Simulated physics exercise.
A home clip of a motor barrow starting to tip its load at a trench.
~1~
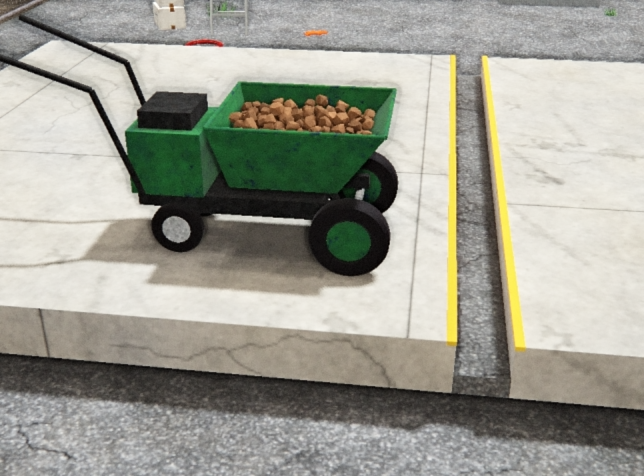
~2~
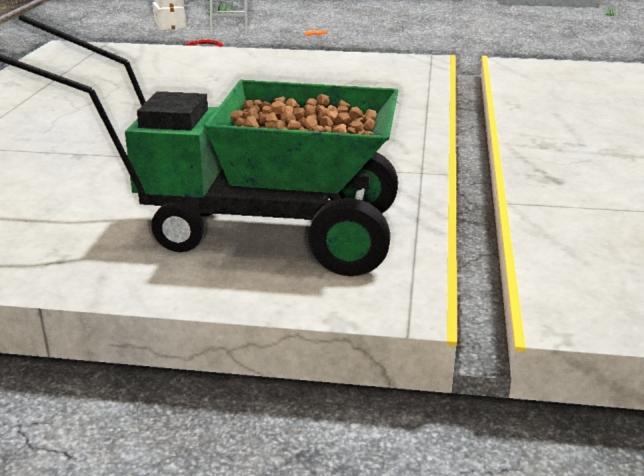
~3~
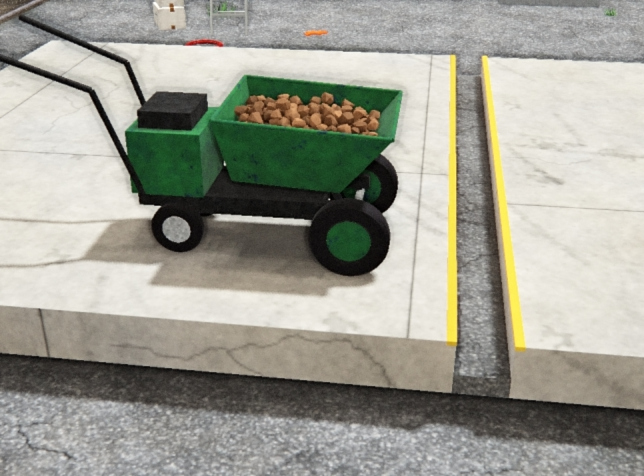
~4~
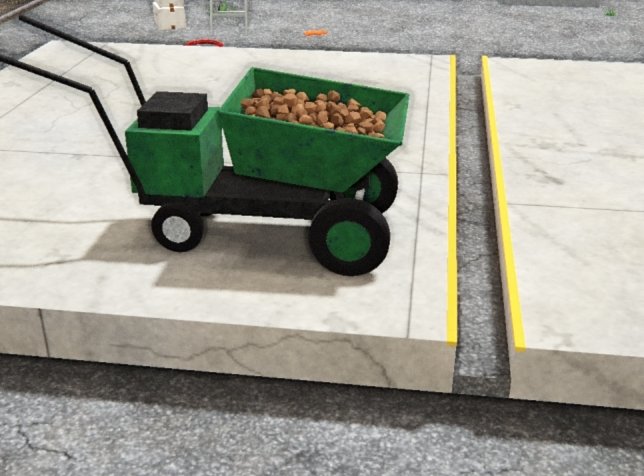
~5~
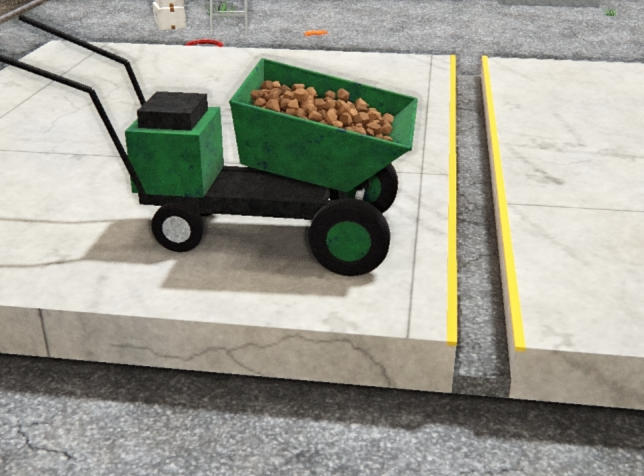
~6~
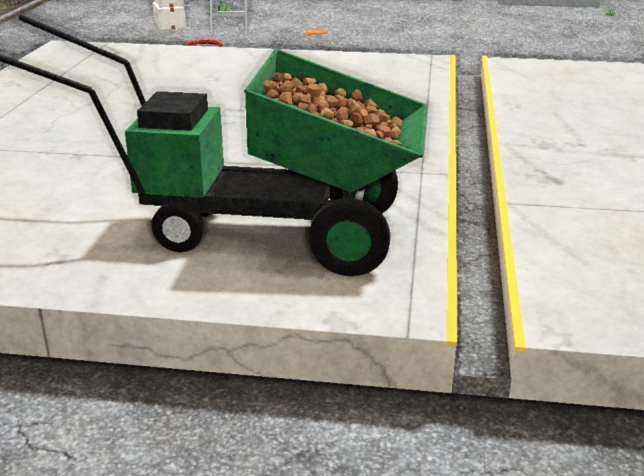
A green motor barrow with black handles stands on pale, cracked slabs, seen from its side and slightly above, its skip heaped with brown clods. To its right, a narrow grey trench with yellow-lined edges separates the slabs, with rough grey ground in front and behind. The skip sits level at first, then its left end rises and it tilts rightward, while wheels and camera stay still.
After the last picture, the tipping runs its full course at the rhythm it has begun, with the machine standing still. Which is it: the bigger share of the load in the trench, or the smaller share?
Above half.
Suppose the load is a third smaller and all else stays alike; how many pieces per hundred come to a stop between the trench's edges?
Roughly 80 %.
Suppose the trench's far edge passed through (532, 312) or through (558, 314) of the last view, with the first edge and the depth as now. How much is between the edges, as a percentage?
Lab note: Try one 80 per cent, try two 100 per cent.
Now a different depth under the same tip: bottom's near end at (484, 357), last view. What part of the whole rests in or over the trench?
50 %.
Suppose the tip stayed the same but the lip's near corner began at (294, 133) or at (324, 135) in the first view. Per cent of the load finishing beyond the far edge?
Position 1 near 0 %, position 2 near 0 %.
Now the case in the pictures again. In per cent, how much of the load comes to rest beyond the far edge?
I'd say near 35 per cent, give or take.
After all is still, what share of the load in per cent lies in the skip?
That comes to about 0 per cent or so.
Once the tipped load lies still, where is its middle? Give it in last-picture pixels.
About pixel (493, 254).
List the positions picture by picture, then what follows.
In the first picture, lip of the skip near (385, 138), level; top of the load near (298, 114), clay clods; first edge of the trench near (452, 306); far edge near (516, 311), the trench under half as wide as the skip, and about half as deep as wide.
In the second picture, lip of the skip near (387, 139), level; top of the load near (287, 119).
In the third picture, lip of the skip near (392, 141), tipped barely; top of the load near (291, 116).
In the fourth picture, lip of the skip near (400, 144), tipped a little; top of the load near (298, 112).
In the fifth picture, lip of the skip near (410, 149), tipped a little; top of the load near (281, 113).
In the sixth picture, lip of the skip near (420, 156), tipped clearly; top of the load near (292, 106); first edge of the trench near (452, 306); far edge near (516, 311).
Shortly afterwards, skip tipped steeply; the whole lot in the skip.
Next, skip tipped right over; the bulk in the skip; near a quarter in or heaped over the trench; only a few beyond it; only a few falling.
Some moments later, skip tipped right over; a little in the skip; near two thirds in or heaped over the trench; near a third beyond it.
In the end, skip tipped right over; only a few short of the trench; near two thirds in or heaped over the trench; near a third beyond it.
